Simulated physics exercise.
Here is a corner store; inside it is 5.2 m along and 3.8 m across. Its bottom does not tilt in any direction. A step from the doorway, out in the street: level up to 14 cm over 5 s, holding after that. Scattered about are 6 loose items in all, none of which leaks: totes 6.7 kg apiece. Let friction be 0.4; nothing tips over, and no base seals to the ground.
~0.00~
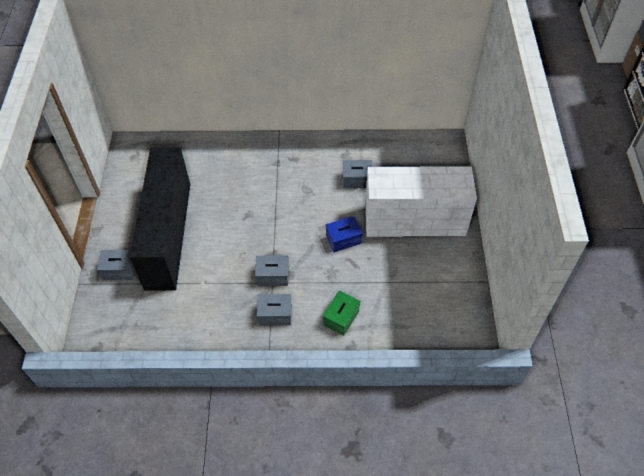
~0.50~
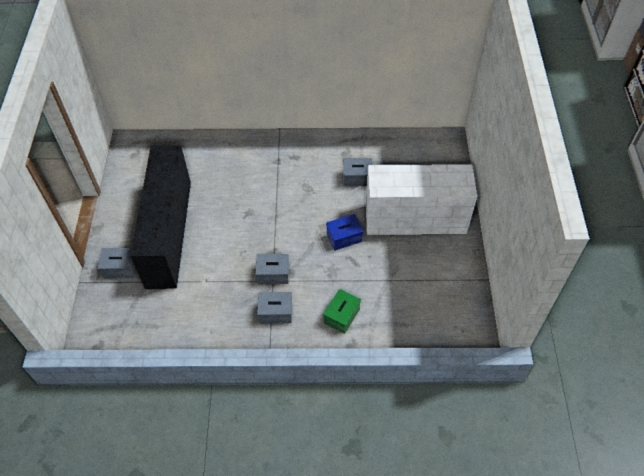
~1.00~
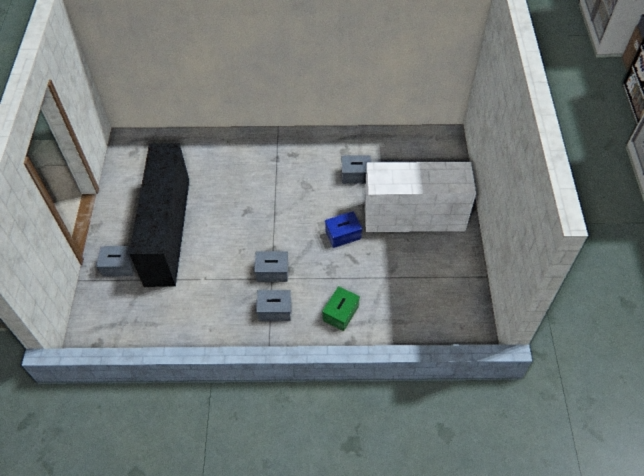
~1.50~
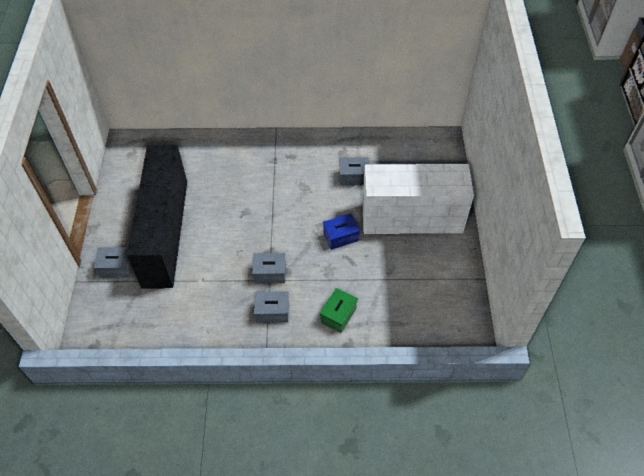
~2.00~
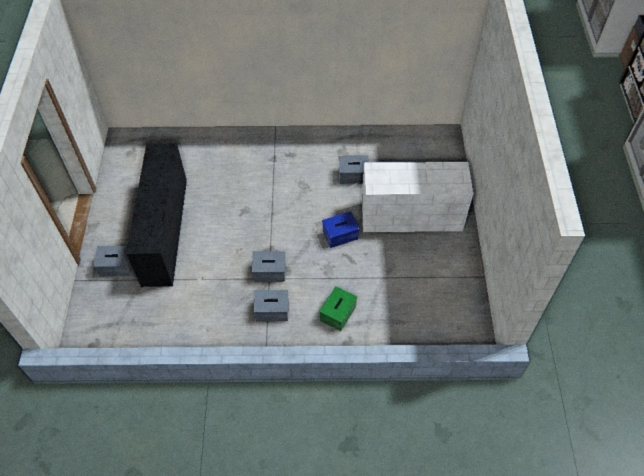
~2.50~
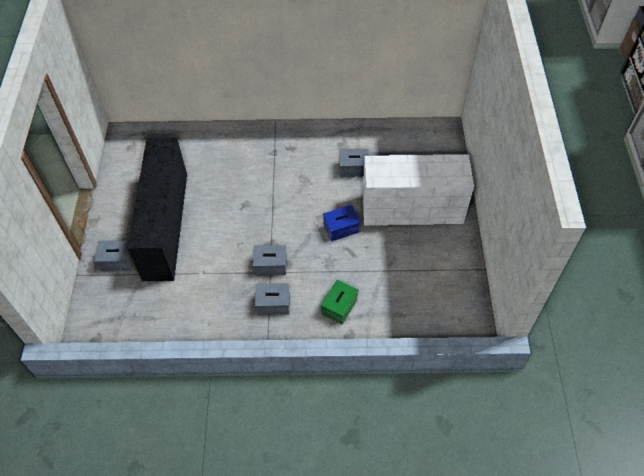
At the start, a roofless room seen from above holds a blue box, a green box, several grey ones, a black block and a pale block, with grey ground outside. The outside ground then turns greenish, and the boxes stay in place while the view shifts very slightly.
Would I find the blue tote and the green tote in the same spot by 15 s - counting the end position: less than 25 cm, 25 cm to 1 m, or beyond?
As for the blue tote, it remains in place; as for the green tote, it remains in place.
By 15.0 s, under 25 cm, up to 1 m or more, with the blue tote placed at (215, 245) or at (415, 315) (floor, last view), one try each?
First try: It scarcely moves; second try: It scarcely moves.
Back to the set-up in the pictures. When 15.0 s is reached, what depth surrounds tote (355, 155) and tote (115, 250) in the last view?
Around 3 cm and 3 cm.
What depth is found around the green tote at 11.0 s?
Roughly 2 cm deep.
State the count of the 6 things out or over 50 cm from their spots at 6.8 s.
At that moment it comes to 1.
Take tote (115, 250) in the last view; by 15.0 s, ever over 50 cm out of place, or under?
Answer: More.
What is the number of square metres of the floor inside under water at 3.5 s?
About 0.5 m2.
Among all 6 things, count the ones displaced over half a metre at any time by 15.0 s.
The count comes to 1.
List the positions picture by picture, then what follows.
The first picture shows the blue tote at (344, 229), on the bottom; the green tote at (342, 308) rests on the ground; water covers 0.0 m2; 0 of 6 have shifted.
The second picture shows the blue tote at (345, 227) rests on the ground; the green tote at (342, 307), on the bottom; water covers 0.0 m2; 0 of 6 have shifted.
The third picture shows the blue tote at (343, 224) rests on the ground; the green tote at (341, 304) rests on the ground; 0.0 m2 under water; 0 of 6 have shifted.
The fourth picture shows the blue tote at (341, 226) rests on the ground; the green tote at (339, 306) rests on the ground; water covers 0.0 m2; 0 of 6 have shifted.
The fifth picture shows the blue tote at (341, 224), on the bottom; the green tote at (339, 304) rests on the ground; water covers 0.0 m2; 0 of 6 have shifted.
The sixth picture shows the blue tote at (342, 218), on the bottom; the green tote at (340, 297), on the bottom; water covers 0.0 m2; 0 of 6 have shifted.
After 3.5 s the blue tote is near (342, 218), 0.0 m from its start, aground; the green tote is near (340, 297), 0.0 m from its start, aground; 0 afloat.
After 6.8 s the blue tote is near (342, 218), 0.0 m from its start, aground; the green tote is near (340, 297), 0.0 m from its start, aground; 0 afloat.
After 11.0 s the blue tote is near (342, 218), 0.0 m from its start, aground; the green tote is near (340, 297), 0.0 m from its start, aground; 1 afloat.
After 15.0 s the blue tote is near (342, 218), 0.0 m from its start, aground; the green tote is near (340, 297), 0.0 m from its start, aground; 0 afloat.
